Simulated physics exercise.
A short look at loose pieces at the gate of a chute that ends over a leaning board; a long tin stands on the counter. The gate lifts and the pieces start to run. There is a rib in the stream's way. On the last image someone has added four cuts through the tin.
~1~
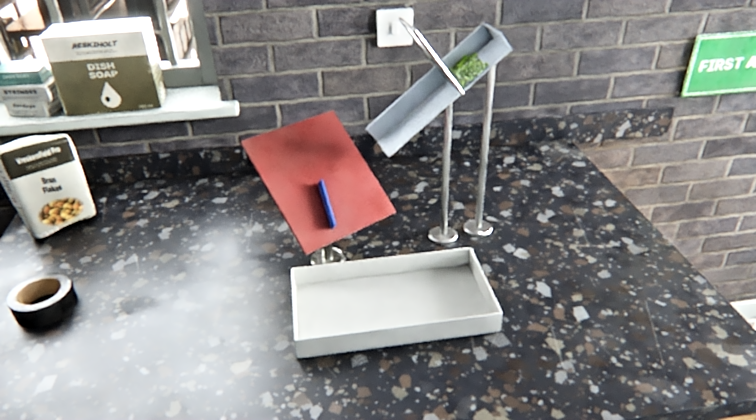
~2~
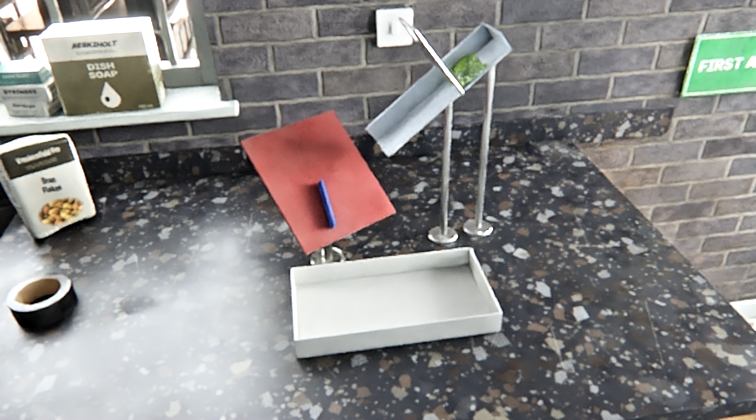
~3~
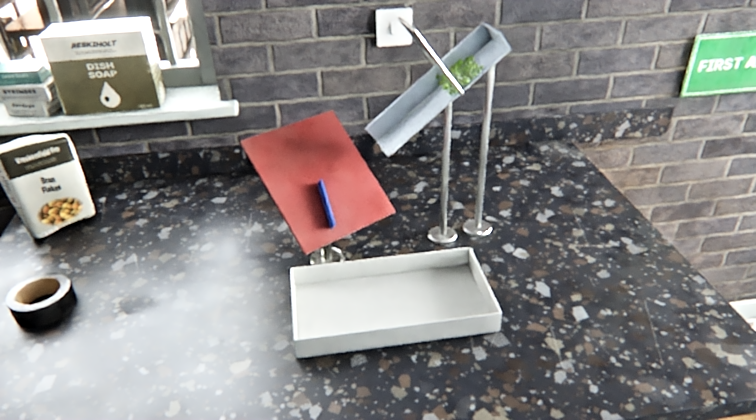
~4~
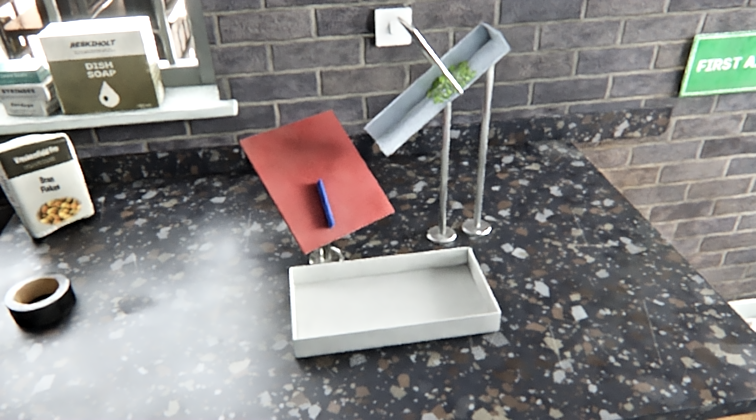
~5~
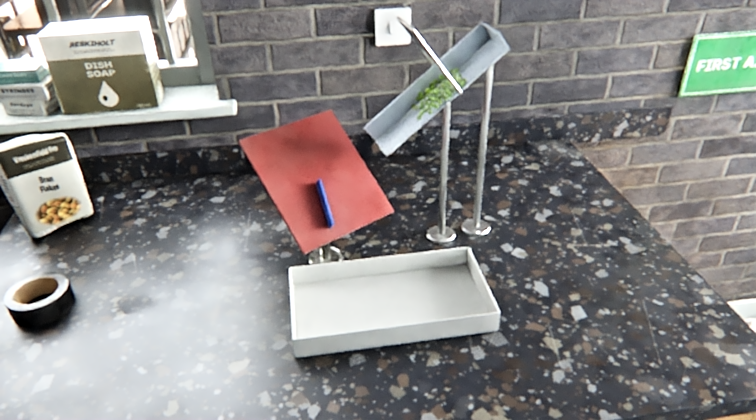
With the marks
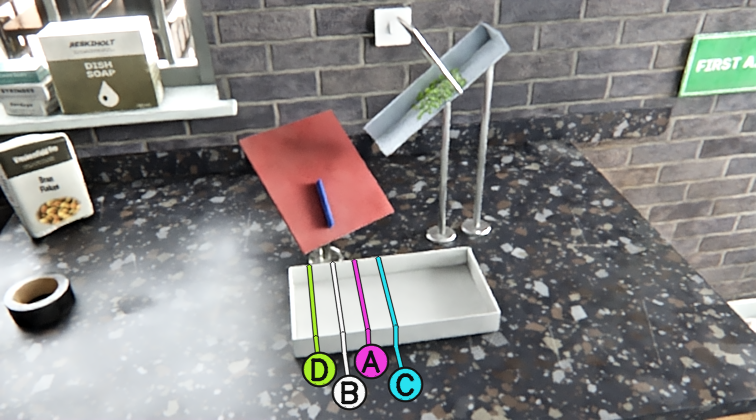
On a speckled counter, small green pieces sliding down a raised grey chute above a tilted red board and an empty white tray.
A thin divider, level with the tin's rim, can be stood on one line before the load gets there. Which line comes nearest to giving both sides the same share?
A.
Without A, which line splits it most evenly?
C.
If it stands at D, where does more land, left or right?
Right.
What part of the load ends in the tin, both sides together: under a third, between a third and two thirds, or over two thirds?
About that: Over two thirds.
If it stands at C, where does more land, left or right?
More lands on the left.
On the marked copy, line A crosses the front rim at (367, 329); line B crosses the front rim at (342, 333); line C crosses the front rim at (395, 326); line D crosses the front rim at (315, 336).
With A, of what is caught, about a third on the left of the divider, about two thirds on the right.
With B, of what is caught, a small part on the left of the divider, nearly all on the right.
With C, of what is caught, most on the left of the divider, about a quarter on the right.
With D, of what is caught, a stray few on the left of the divider, nearly all on the right.
